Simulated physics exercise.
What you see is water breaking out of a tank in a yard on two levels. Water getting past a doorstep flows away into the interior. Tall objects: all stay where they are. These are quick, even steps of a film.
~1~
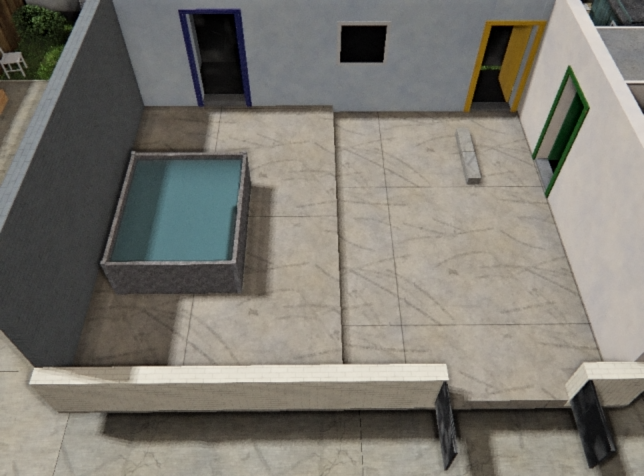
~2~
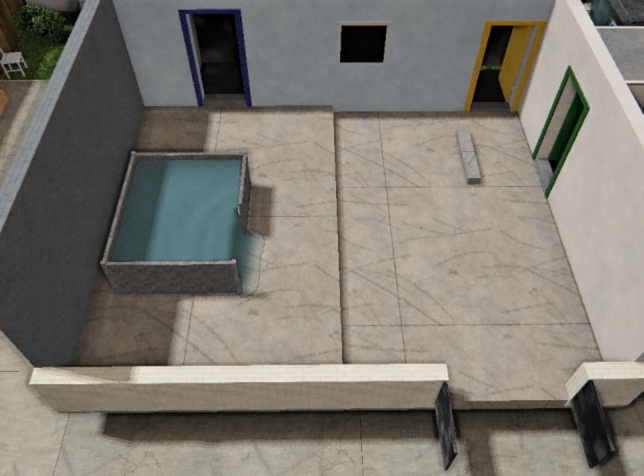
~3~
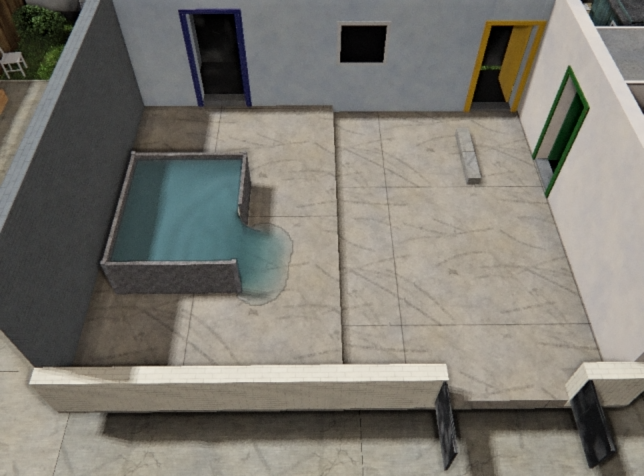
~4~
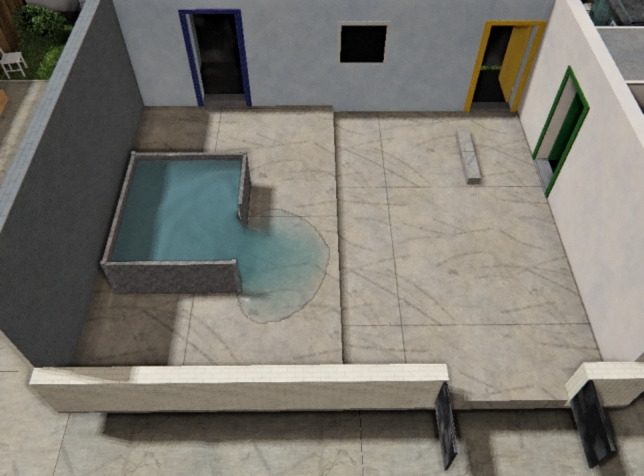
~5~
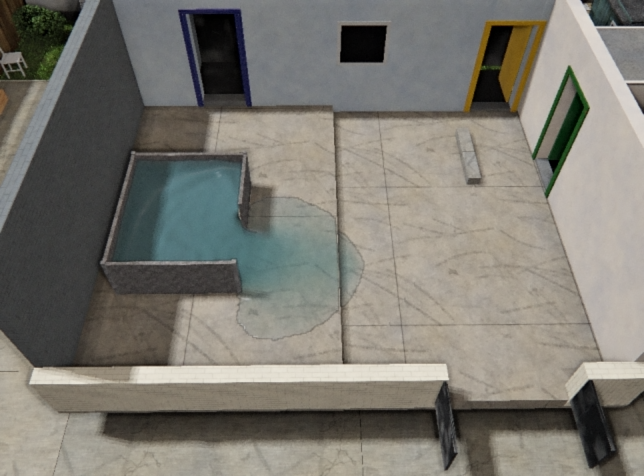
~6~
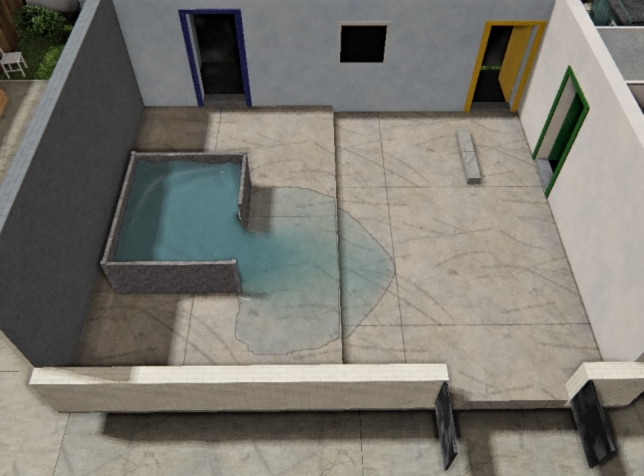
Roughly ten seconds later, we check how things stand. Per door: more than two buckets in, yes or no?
Yellow door yes, blue door no, green door yes.
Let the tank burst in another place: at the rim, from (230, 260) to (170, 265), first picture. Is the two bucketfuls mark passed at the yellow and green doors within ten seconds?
Door by door, the yellow exceeds it and the green doesn't reach it.
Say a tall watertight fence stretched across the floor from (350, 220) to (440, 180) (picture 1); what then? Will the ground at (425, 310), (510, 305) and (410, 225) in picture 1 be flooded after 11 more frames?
Taking the points in order - wetted, wetted, wetted.
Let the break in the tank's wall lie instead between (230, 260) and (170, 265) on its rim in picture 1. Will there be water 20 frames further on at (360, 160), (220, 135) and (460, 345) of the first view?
Untouched, untouched, soaked.
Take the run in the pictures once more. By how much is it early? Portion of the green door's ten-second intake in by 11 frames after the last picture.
Roughly 0 percent.
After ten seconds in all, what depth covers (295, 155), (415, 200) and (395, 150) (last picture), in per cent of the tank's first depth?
0, 8 and 14 per cent, roughly.
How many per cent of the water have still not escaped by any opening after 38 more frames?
Near 86 in a hundred.
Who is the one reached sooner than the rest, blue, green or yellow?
Answer: The green one.
A moment on, water covers 35 % of the floor; the yellow door not reached, the blue door not reached, the green door not reached.
Next, water covers 50 % of the floor; the yellow door not reached, the blue door not reached, the green door not reached.
Then, water covers 60 % of the floor; the yellow door not reached, the blue door not reached, the green door over two buckets in.
Later, water covers 65 % of the floor; the yellow door over two buckets in, the blue door not reached, the green door over two buckets in.
In the end, water covers 65 % of the floor; the yellow door far over two buckets in, the blue door not reached, the green door over two buckets in.
